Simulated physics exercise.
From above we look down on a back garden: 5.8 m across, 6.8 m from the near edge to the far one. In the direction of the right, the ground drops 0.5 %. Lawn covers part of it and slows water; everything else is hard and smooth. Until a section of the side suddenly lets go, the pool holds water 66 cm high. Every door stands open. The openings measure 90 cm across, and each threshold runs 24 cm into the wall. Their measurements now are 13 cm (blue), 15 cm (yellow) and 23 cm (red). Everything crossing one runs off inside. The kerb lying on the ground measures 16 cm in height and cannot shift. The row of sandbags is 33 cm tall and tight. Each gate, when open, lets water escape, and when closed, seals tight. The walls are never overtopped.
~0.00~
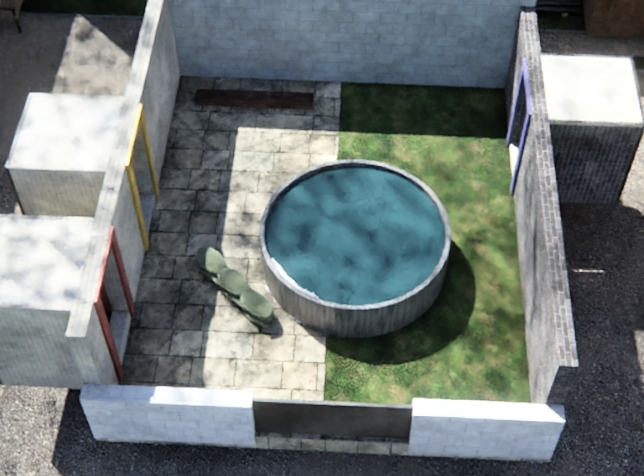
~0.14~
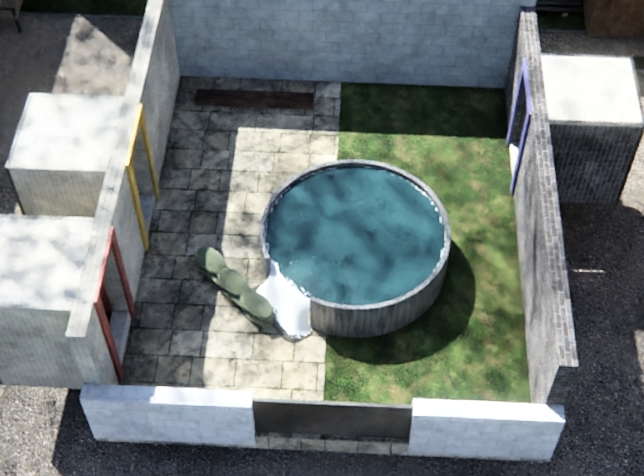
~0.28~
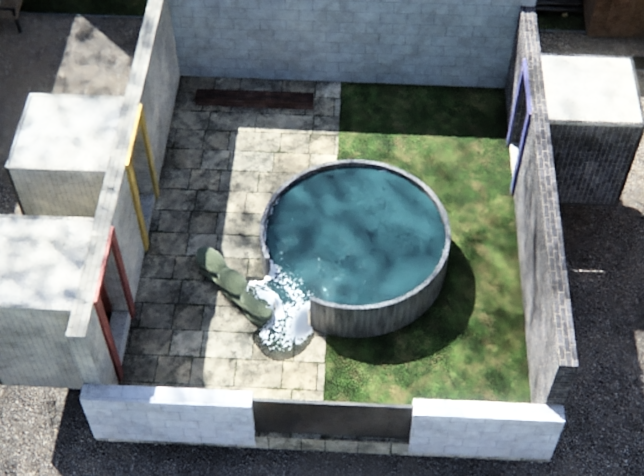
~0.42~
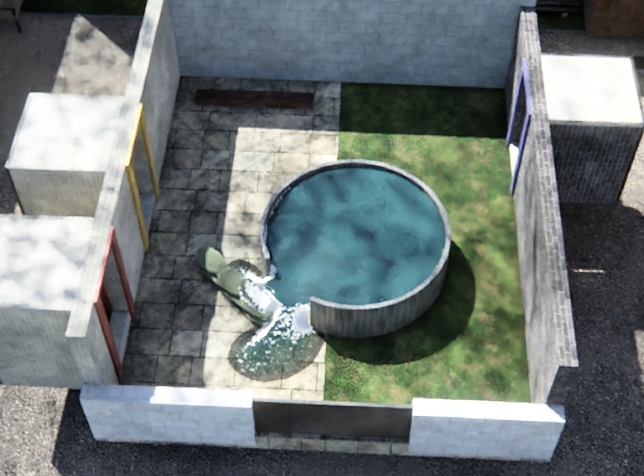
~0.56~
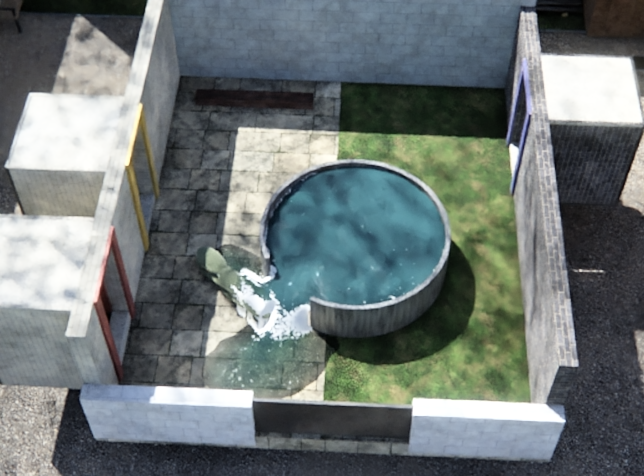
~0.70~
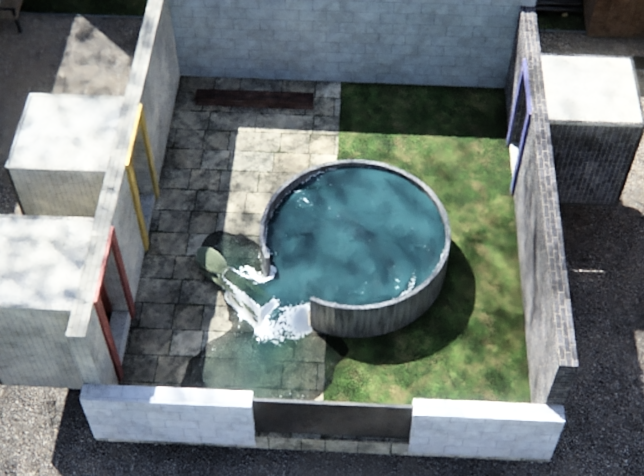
Water bursts through a gap in the lower left side of a round grey pool, seen from a fixed, high view over a walled back garden. Green lawn lies right of the pool and pale paving left, with a green bush-like shape beside the gap, a yellow and a red door at left and a blue one at right. White foam gushes out, then a clear sheet spreads down across the paving.
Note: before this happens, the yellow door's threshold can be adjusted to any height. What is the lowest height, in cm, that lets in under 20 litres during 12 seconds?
About 7 cm.
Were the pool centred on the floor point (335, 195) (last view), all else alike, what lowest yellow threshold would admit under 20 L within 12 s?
Then roughly 27 cm.
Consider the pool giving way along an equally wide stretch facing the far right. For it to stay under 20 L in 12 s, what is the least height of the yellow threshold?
Close to 6.5 cm at the least.
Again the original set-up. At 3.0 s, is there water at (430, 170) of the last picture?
Looks like it's not wet.
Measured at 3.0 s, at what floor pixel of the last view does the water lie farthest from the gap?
Lab note: Front tip approx. at (180, 81).
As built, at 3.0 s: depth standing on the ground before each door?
In cm: Blue 0, yellow 8, red 17.
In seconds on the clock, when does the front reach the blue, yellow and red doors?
Blue at 8.5 s, yellow at 1.8 s, red at 1.5 s.
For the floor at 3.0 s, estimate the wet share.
The wet part is about 50 per cent.
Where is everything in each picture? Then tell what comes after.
In the first frame, still water, 66 cm deep, in the pool at (355, 233); the yellow door at (142, 179) is dry.
In the second frame, water pours out at (287, 300) and has run 0.4 m, to (289, 337); about 12 cm deep outside, 66 cm at the back.
In the third frame, the front is at (271, 354), 0.7 m from the gap at (287, 301); 0.6 m2 of floor is wet, 66 cm left at the back.
In the fourth frame, the front is at (244, 371), 1.2 m from the gap at (287, 301); 1.3 m2 of floor is wet, 66 cm left at the back.
In the fifth frame, water pours out at (287, 300) and has run 1.6 m, to (217, 388); about 6 cm deep outside, 66 cm at the back.
In the sixth frame, the front is at a hidden place, 2.0 m from the gap at (287, 299); 3.4 m2 of floor is wet, 66 cm left at the back; the yellow door at (142, 179), 2.8 m from the gap, is still 1.0 m from the nearest water.
After 1.4 s water covers 25 % of the floor, deepest (53 cm) near (268, 302); it has not reached the yellow door.
After 3.0 s water covers 50 % of the floor, deepest (40 cm) near (268, 302); 8 cm at the yellow door, 0 litres in over its 15 cm threshold.
After 12.0 s water covers 95 % of the floor, deepest (18 cm) near (268, 302); 7 cm at the yellow door, 0 litres in over its 15 cm threshold.
At the yellow door as built, the water arrived by 1.9 s and peaked near 11 cm at 3.4 s.
With a threshold of 6 cm, 31 litres would have come in within the 12 s; with 8 cm, 12 litres. So under 20 litres takes about 7 cm.
